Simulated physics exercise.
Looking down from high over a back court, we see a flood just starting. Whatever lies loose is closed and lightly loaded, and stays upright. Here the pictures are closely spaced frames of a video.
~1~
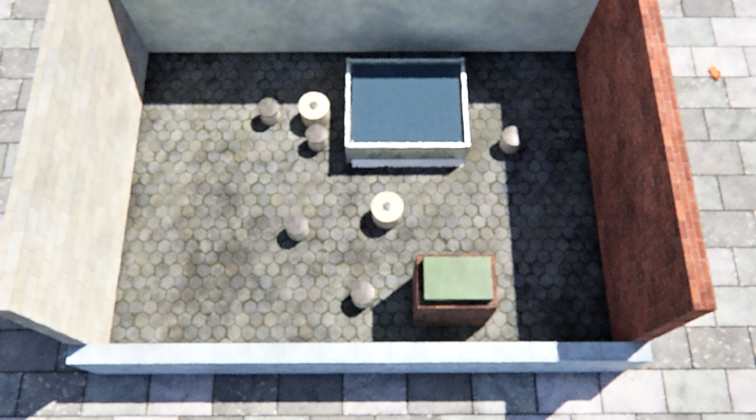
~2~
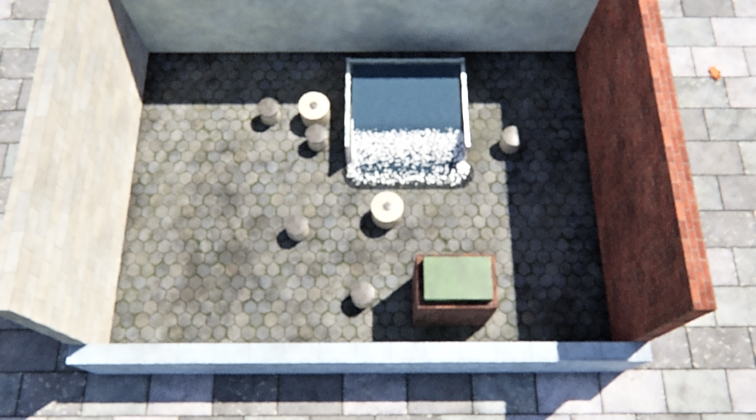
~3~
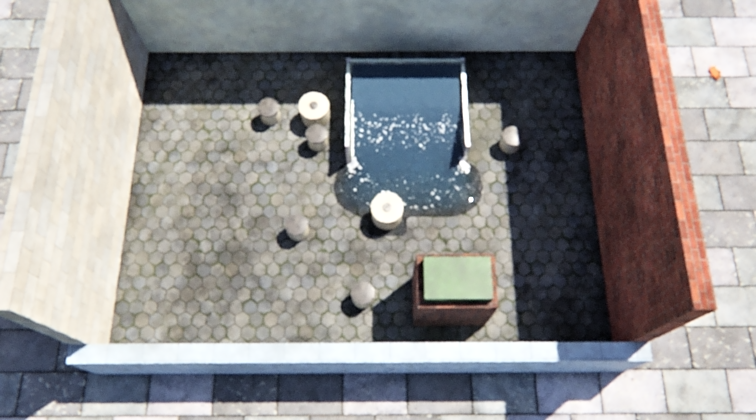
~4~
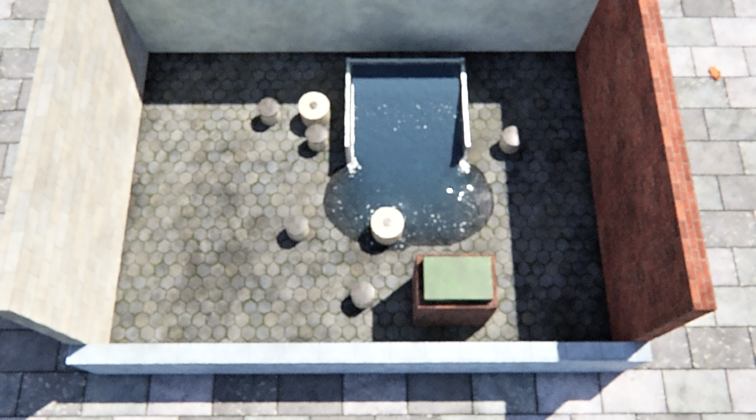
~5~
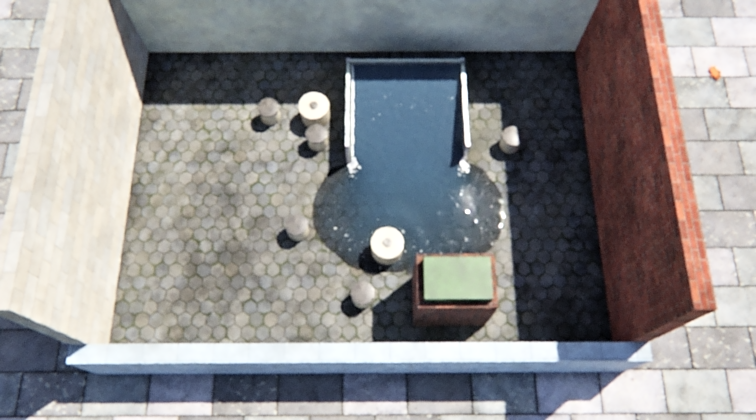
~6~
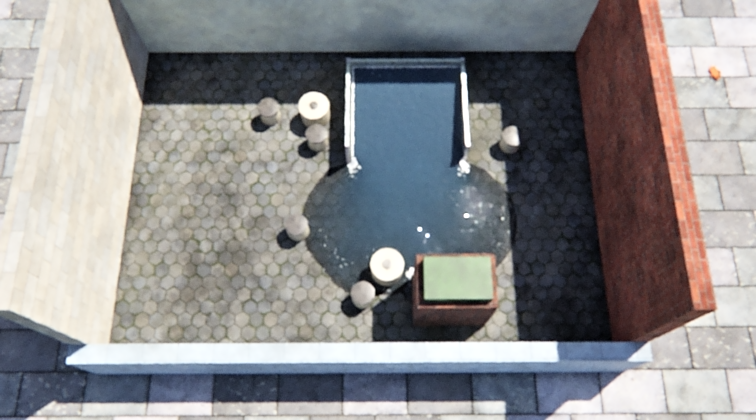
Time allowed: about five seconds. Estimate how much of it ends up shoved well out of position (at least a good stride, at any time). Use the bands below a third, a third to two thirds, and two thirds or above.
It falls a third to two thirds.
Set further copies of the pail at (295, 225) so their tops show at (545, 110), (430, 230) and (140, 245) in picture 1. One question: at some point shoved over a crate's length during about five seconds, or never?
Listed in sequence, the answers are remains nearby, displaced a stride and displaced a stride.
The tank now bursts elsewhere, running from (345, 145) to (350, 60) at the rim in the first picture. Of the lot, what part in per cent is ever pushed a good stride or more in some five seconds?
I'd put it at about 40 percent.
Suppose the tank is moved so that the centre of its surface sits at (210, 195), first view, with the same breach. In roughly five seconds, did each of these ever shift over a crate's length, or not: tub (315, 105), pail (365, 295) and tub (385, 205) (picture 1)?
Results in order: Never that far / made it that far / made it that far.
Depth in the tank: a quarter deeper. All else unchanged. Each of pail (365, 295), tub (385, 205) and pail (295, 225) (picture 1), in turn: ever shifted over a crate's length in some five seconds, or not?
Object 1: Passed the mark. Object 2: Passed the mark. Object 3: Passed the mark.
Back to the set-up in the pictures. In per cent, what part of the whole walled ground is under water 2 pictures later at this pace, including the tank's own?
30 in a hundred, roughly.
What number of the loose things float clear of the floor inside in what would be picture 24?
I count 2.
A moment on, 1 of 7 are well off their spots; 0 afloat.
Next, 3 of 7 are well off their spots; 2 afloat.
Later, 3 of 7 are well off their spots; 2 afloat.
In the end, 3 of 7 are well off their spots, and 3 have been at some point; 2 afloat.
